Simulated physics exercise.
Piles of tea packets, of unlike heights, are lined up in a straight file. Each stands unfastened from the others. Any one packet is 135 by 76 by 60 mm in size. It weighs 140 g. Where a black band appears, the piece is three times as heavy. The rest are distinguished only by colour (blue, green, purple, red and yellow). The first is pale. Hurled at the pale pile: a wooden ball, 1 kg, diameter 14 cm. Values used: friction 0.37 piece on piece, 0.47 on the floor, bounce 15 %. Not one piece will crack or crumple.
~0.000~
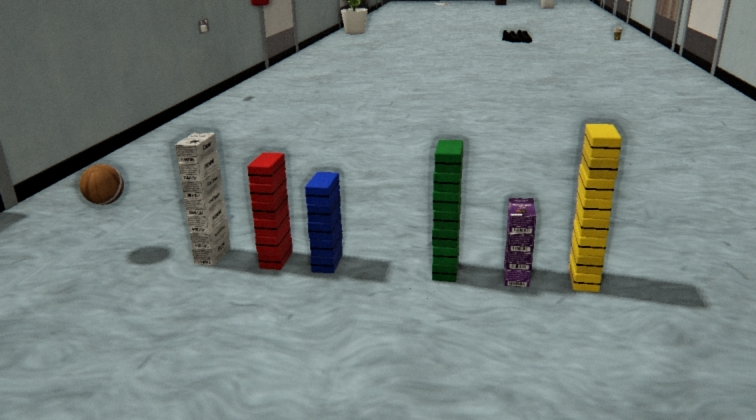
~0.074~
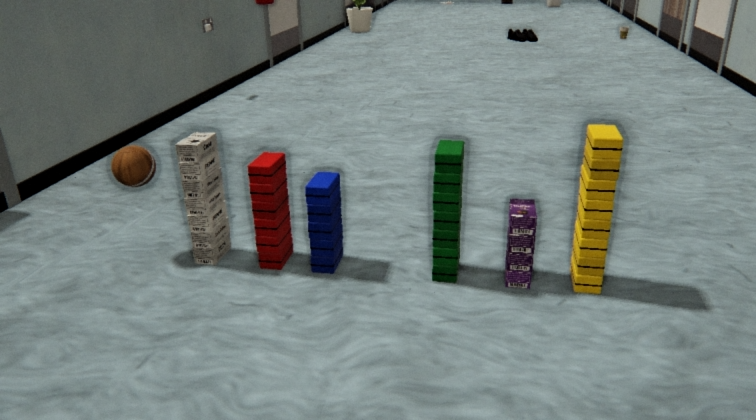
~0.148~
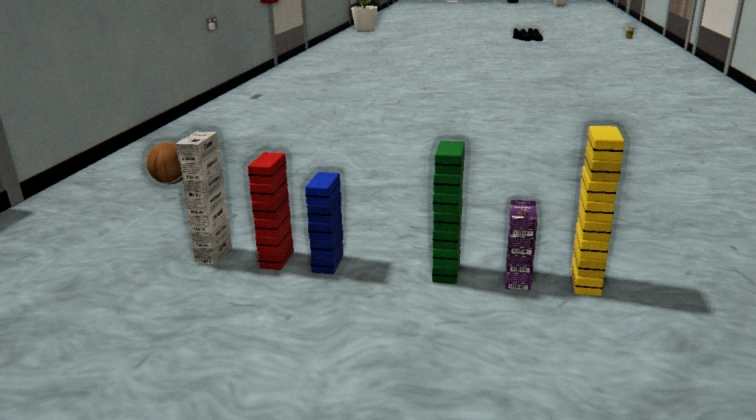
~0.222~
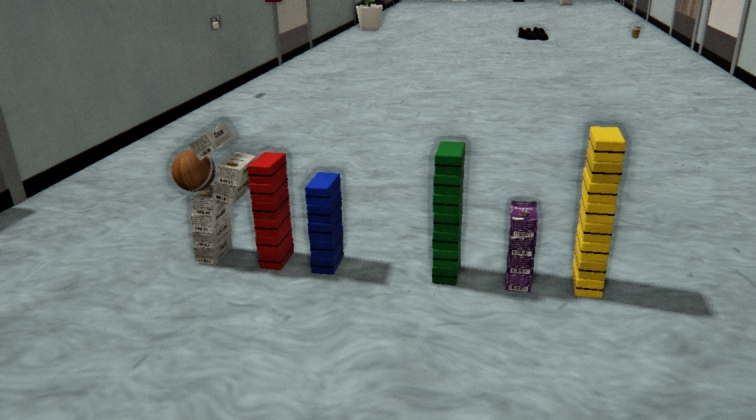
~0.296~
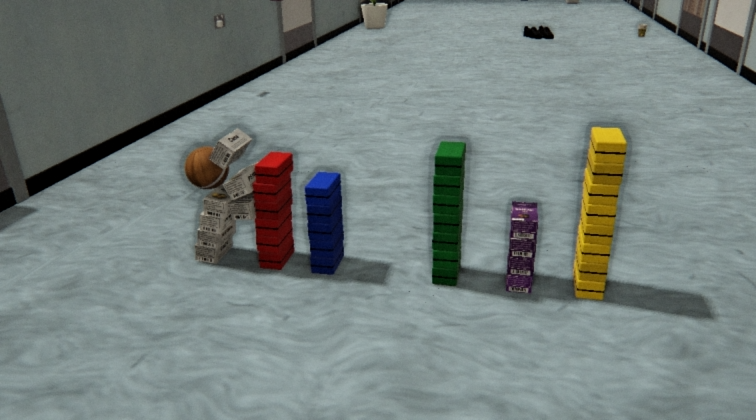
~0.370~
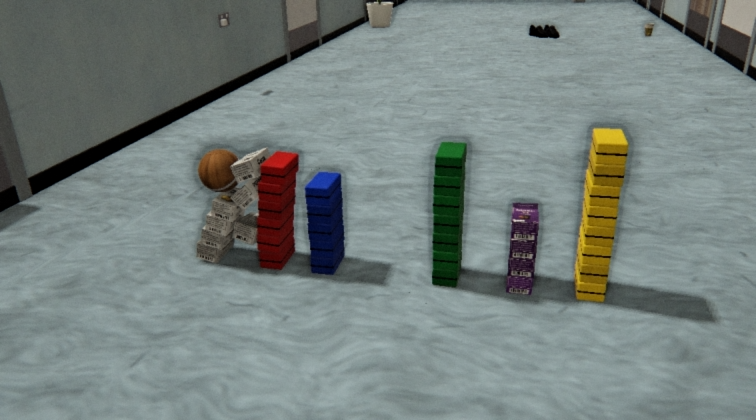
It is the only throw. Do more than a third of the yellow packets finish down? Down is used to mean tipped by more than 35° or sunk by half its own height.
No.
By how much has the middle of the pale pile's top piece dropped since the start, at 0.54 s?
Roughly 8 cm lower.
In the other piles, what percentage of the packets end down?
Roughly 25 percent.
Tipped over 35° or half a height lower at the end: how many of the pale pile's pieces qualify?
6 of the pale pieces.
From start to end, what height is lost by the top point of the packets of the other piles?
Around 0 centimetres.
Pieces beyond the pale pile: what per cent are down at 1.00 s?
By then, 25 per cent.
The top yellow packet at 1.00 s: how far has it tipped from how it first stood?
Angle from initial pose, roughly 0 deg - estimate.
Around 0.54 s, 3 of the pale pile down; none of the 8 yellow packets down (0 of 30 in all colours); top yellow packet unmoved; top red packet tipped 17°.
Around 0.76 s, 6 of the pale pile down; none of the 8 yellow packets down (5 of 30 in all colours); top yellow packet unmoved; top blue packet tipped 22°.
Around 1.00 s, 6 of the pale pile down; none of the 8 yellow packets down (8 of 30 in all colours); top yellow packet unmoved; top blue packet on its side.
Finally (1.7 s), 6 of the pale pile down; none of the 8 yellow packets down (8 of 30 in all colours); top yellow packet unmoved; top red packet upside down. That is 0 per cent. Seen by the last camera, middles, top yellow packet near (609, 146), top red packet near (427, 238).
